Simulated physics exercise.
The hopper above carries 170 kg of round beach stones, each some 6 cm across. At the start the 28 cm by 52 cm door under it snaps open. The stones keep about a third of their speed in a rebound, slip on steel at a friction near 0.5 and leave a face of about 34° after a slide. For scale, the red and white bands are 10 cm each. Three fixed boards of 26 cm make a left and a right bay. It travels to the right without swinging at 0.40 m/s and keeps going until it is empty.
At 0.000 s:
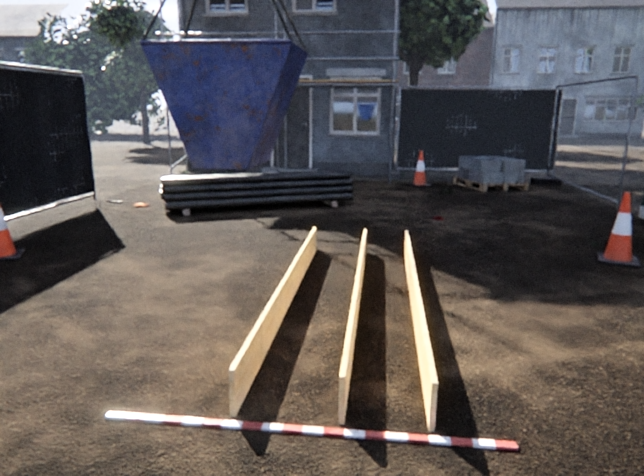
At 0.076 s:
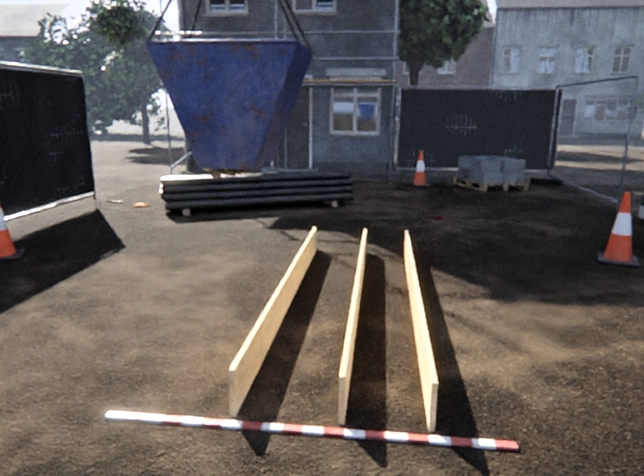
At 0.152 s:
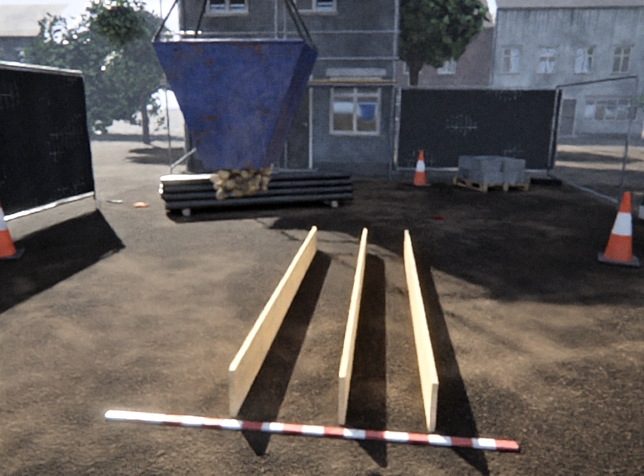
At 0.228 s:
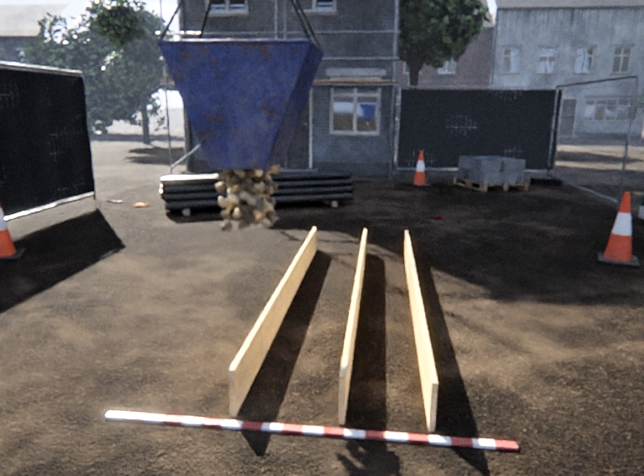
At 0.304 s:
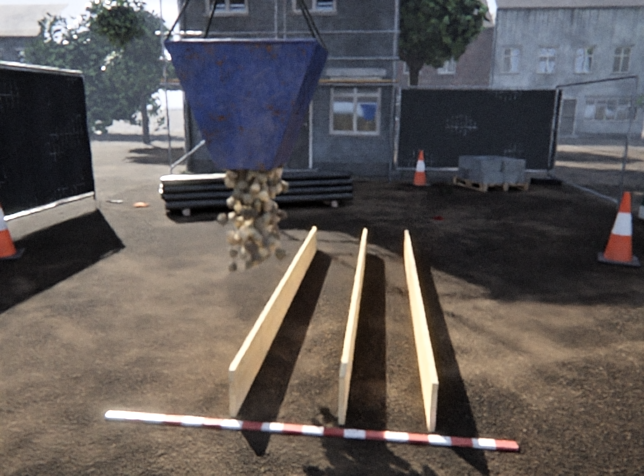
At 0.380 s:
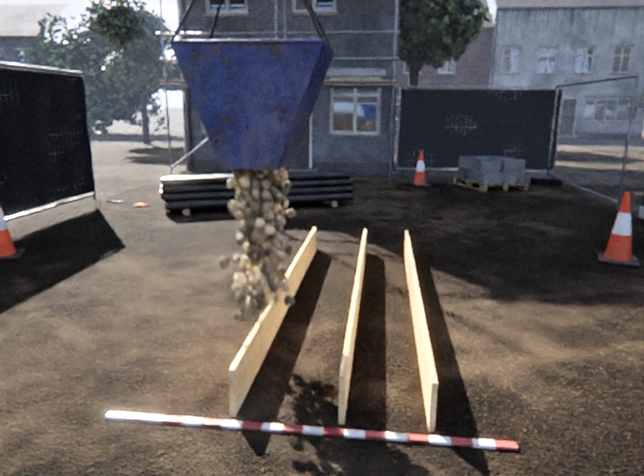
In a fenced yard in front of grey houses, a blue hopper hanging above stacked dark panels drifts slowly to the right as round, pale stones start pouring from its underside, the stream lengthening downward beside three upright wooden boards.
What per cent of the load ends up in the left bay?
Close to 93 in a hundred.
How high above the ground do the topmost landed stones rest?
About 24 cm.
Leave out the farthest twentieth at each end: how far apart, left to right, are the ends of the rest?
About 60 cm.
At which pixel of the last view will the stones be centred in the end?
Their middle is at about (303, 351).
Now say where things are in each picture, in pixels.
In the first picture, the outlet is at (220, 159); nothing has dropped yet.
In the second picture, the outlet is at (226, 159); 4 % is out.
In the third picture, the outlet is at (231, 159); 11 % is out, the lowest stones still above the boards at (240, 189), 107 cm up.
In the fourth picture, the outlet is at (237, 159); 20 % is out, the lowest stones still above the boards at (248, 216), 90 cm up.
In the fifth picture, the outlet is at (243, 160); 30 % is out, the lowest stones still above the boards at (256, 254), 67 cm up.
In the sixth picture, the outlet is at (249, 160); 42 % is out, the lowest stones still above the boards at (262, 299), 38 cm up.
After 0.7 s, 16 % in the hopper, 7 % falling or lying left of the bays, 77 % falling or lying in the left bay; the stones farthest right are at (343, 352).
After 1.1 s, 0 % in the hopper, 7 % falling or lying left of the bays, 93 % falling or lying in the left bay; the stones farthest right are at (342, 356).
After 1.7 s, 0 % in the hopper, 7 % falling or lying left of the bays, 93 % falling or lying in the left bay; the stones farthest right are at (342, 359).
After 2.6 s, 0 % in the hopper, 7 % falling or lying left of the bays, 93 % falling or lying in the left bay; the stones farthest right are at (342, 358).
After 4.5 s, 0 % in the hopper, 7 % left of the bays, 93 % in the left bay; the stones farthest right are at (342, 358).
